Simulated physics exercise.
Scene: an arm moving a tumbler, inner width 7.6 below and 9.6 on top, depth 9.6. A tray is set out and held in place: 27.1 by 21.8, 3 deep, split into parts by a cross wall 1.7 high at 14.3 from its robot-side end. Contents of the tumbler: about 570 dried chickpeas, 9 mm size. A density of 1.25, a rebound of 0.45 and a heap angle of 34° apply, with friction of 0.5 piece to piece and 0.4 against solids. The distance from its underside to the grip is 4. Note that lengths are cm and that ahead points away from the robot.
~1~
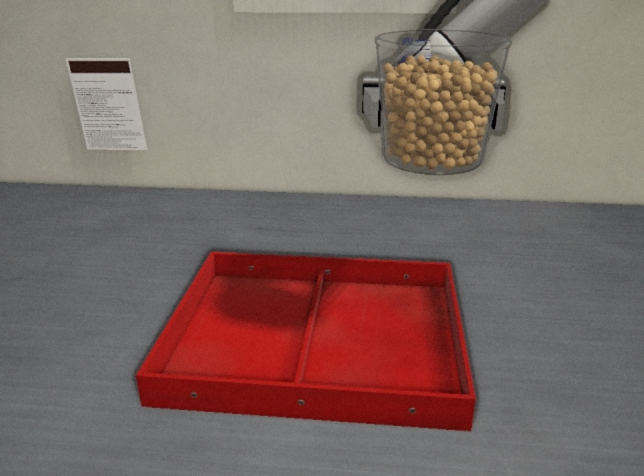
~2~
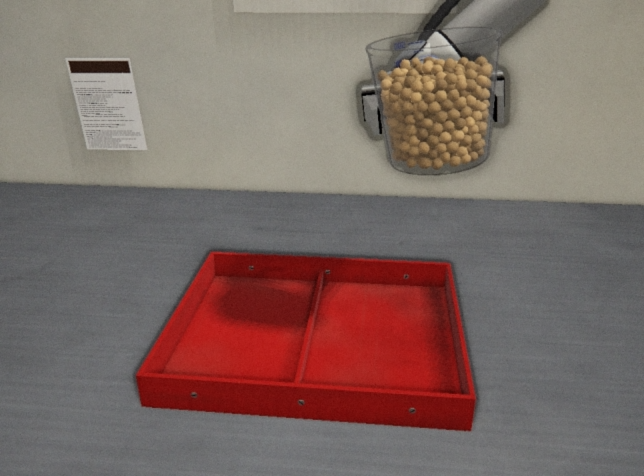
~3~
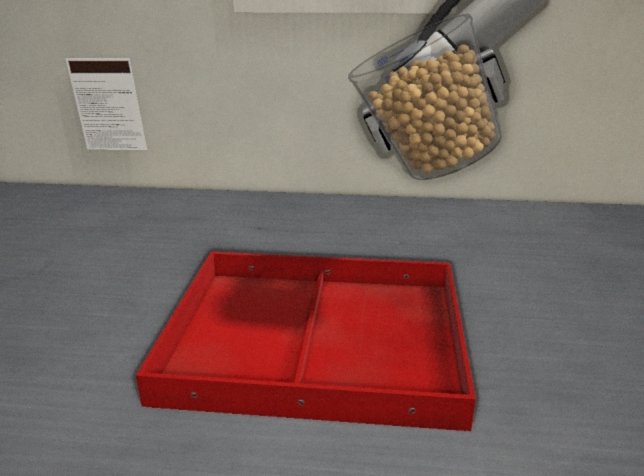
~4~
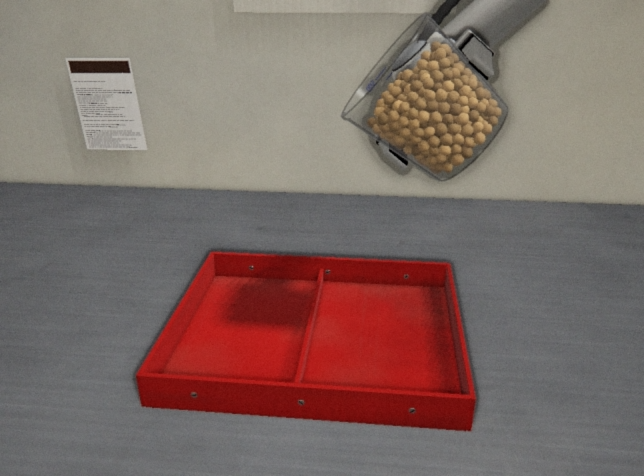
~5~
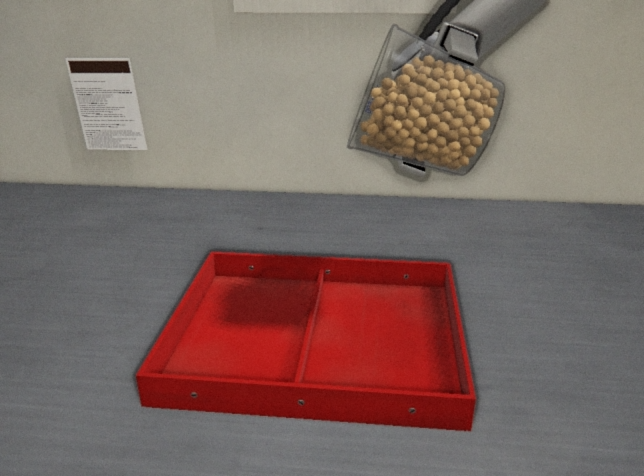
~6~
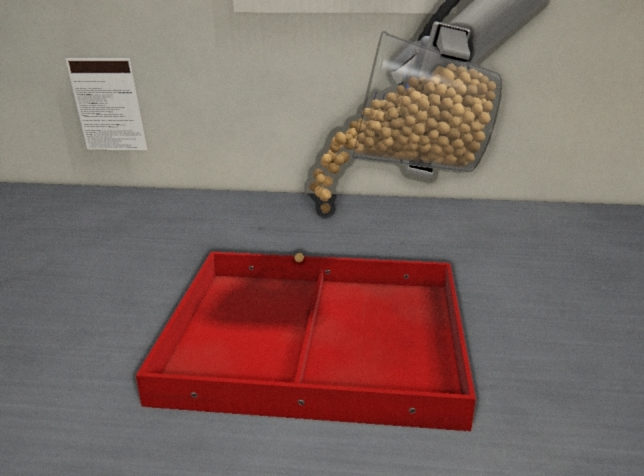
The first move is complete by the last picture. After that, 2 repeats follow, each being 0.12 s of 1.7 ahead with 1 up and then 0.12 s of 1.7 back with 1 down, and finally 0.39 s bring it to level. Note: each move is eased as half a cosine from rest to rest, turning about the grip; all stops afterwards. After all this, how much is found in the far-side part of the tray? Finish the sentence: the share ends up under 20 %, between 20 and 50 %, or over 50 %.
The share ends up between 20 and 50 %.
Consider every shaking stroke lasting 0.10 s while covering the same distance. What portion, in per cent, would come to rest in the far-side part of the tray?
40 %.
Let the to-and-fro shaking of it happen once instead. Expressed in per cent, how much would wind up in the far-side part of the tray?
20 per cent or so.
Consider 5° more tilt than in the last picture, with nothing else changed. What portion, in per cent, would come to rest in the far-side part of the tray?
Some 40 %.
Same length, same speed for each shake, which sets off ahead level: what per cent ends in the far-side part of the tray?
I'd say close to 30 per cent.
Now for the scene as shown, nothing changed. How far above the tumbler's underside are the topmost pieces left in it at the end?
About 8.0 cm.
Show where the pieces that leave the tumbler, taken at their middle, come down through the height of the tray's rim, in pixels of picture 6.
Centre: Roughly (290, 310).
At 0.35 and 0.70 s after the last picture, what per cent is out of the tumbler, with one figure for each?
Estimates in order: Close to 20, close to 35.
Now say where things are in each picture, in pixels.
In the first picture, tumbler middle at (437, 103), level; upper third of the load around (437, 83), from x 390 to 490, top at y 60; 573 in the tumbler.
In the second picture, tumbler middle at (435, 103), tilted 7° forward; upper third of the load around (440, 82), from x 385 to 485, top at y 60.
In the third picture, tumbler middle at (432, 104), tilted 27° forward; upper third of the load around (439, 83), from x 375 to 490, top at y 50.
In the fourth picture, tumbler middle at (429, 106), tilted 51° forward; upper third of the load around (436, 85), from x 375 to 495, top at y 50.
In the fifth picture, tumbler middle at (427, 109), tilted 71° forward; upper third of the load around (435, 89), from x 365 to 495, top at y 60.
In the sixth picture, tumbler middle at (426, 110), tilted 78° forward; upper third of the load around (447, 97), from x 300 to 490, top at y 70; 552 in the tumbler, 1 in the far-side part, 20 in flight or on a rim.
Then, 0.35 s later, tilted 78° forward, highest piece 26 above the table; 461 in the tumbler, 72 in the far-side part, 14 in the robot-side part, 26 in flight or on a rim.
Then, 0.70 s later, tilted 32° forward, highest piece 27 above the table; 368 in the tumbler, 149 in the far-side part, 46 in the robot-side part, 10 in flight or on a rim.
Then, 1.07 s later, level, highest piece 27 above the table; 367 in the tumbler, 159 in the far-side part, 47 in the robot-side part.
Then, 2.12 s later, level, highest piece 27 above the table; 367 in the tumbler, 160 in the far-side part, 46 in the robot-side part.
At rest, 367 in the tumbler, 160 in the far-side part, 46 in the robot-side part. That is 28 % in the far-side part of the tray.
